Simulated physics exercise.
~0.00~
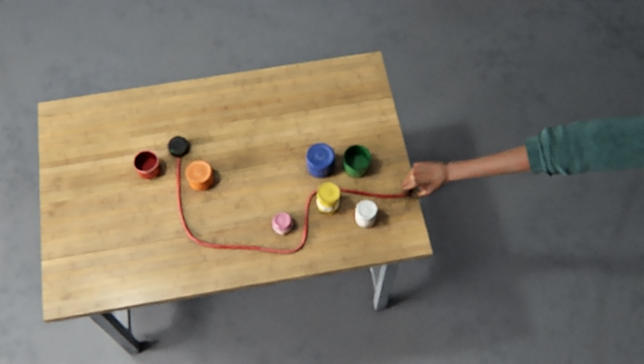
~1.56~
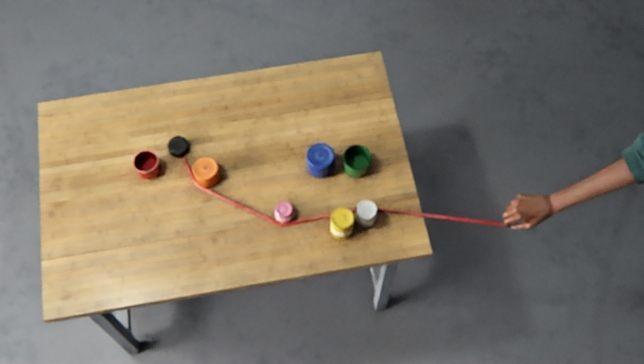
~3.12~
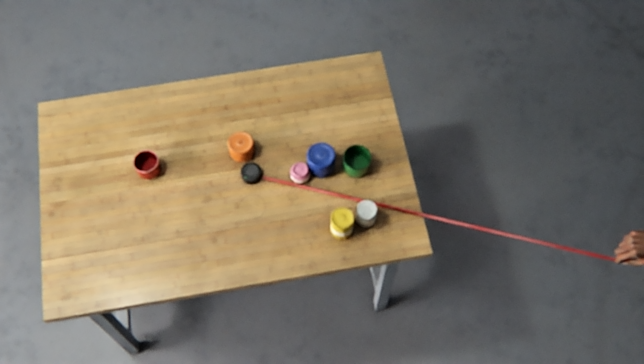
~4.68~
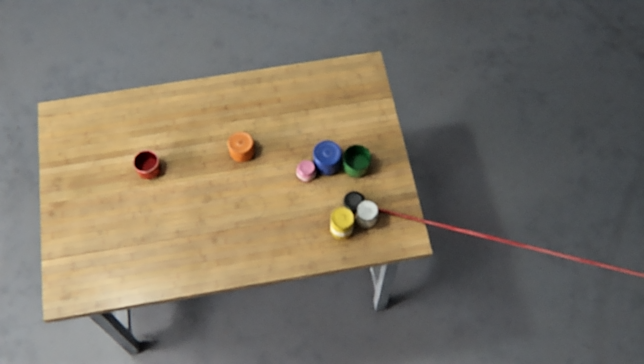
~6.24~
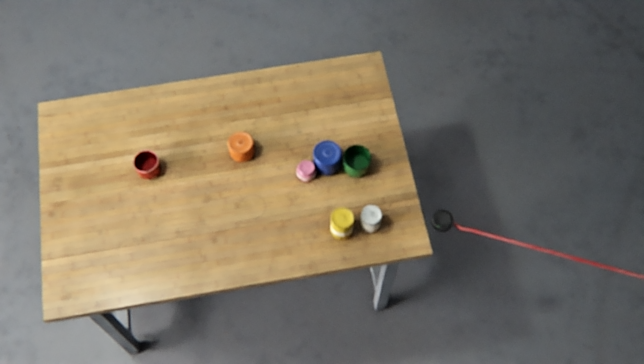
On a wooden table standing on a gray floor, a red cord winds from a small black disc among seven colorful containers to a hand at the right edge. The hand pulls the cord to the right, drawing it tight and nudging the yellow container down and the pink one slightly up. As the pulling continues, the black disc slides right, and the orange and pink containers shift upward. The disc then travels between the blue, green, yellow and white containers, with blue edging right. Finally, it leaves the table's right side, trailing the taut cord, while all seven containers remain on top.
